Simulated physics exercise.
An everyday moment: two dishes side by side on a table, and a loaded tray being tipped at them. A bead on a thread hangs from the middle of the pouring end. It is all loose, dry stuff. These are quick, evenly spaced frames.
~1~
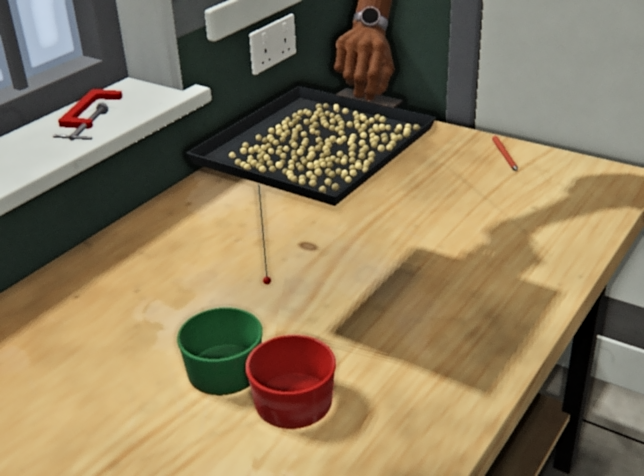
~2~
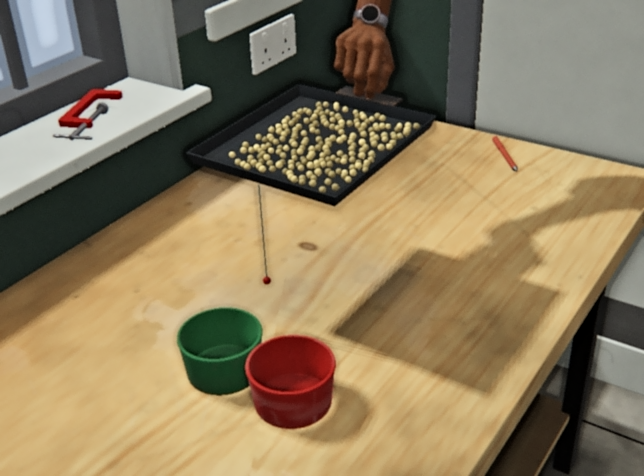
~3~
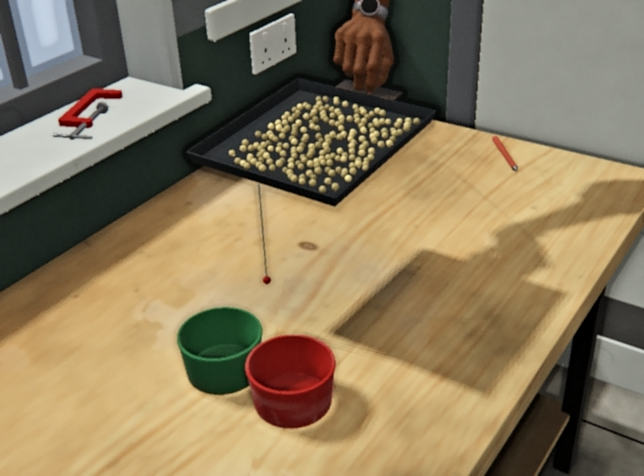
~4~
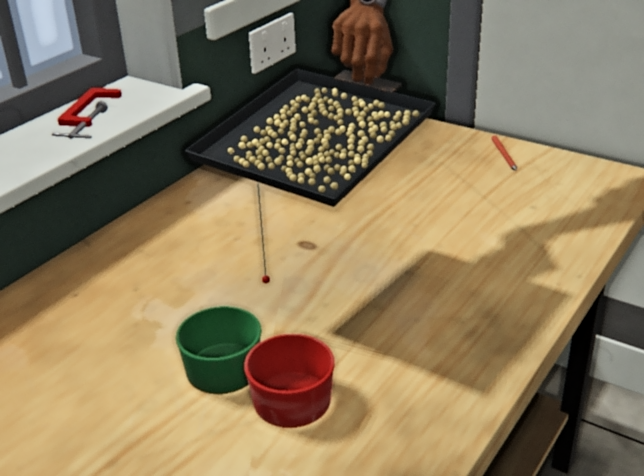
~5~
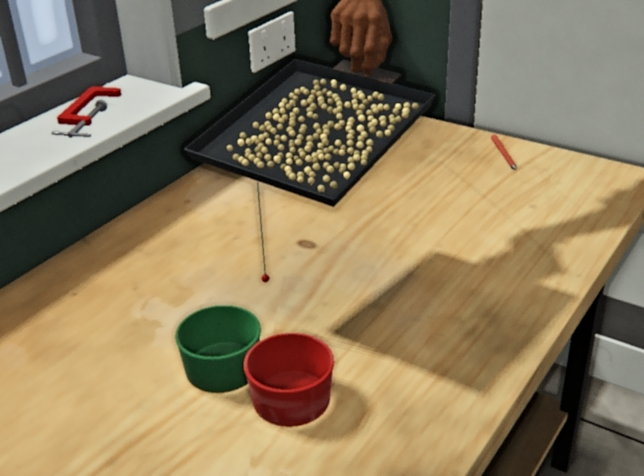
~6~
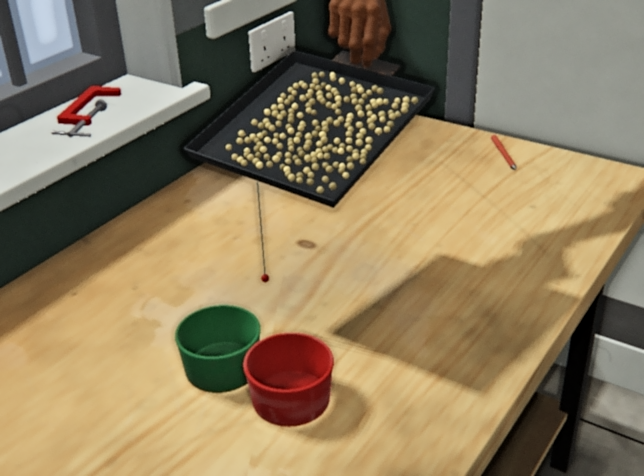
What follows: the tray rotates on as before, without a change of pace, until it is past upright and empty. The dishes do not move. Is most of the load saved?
They take less than half between them.
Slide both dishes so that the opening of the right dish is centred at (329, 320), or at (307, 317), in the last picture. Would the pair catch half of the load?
First over half, then more than half.
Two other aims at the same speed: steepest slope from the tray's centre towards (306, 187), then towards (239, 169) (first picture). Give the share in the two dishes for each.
About 10 and 0 per cent.
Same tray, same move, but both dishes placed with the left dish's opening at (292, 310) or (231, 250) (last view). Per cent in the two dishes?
The first gives 80 %, the second 0 %.
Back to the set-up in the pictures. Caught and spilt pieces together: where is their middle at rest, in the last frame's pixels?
Around (302, 359).
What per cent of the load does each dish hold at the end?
About: Left dish 10, right dish 10 per cent.
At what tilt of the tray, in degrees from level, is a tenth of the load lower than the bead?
Around 85° of tilt.
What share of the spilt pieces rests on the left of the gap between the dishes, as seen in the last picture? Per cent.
About 0 per cent.
Just after the last frame, tray tipped steeply; almost all on the tray; just a few in the right dish; just a few outside both; just a few in the air.
A moment on, tray tipped right over; about a tenth on the tray; about a tenth in the right dish; about a tenth in the left dish; roughly half outside both; roughly a quarter in the air.
Further on, tray tipped past a quarter turn; about a tenth in the right dish; about a tenth in the left dish; the larger part outside both.
When it is over, tray tipped past a quarter turn; about a tenth in the right dish; about a tenth in the left dish; the larger part outside both.
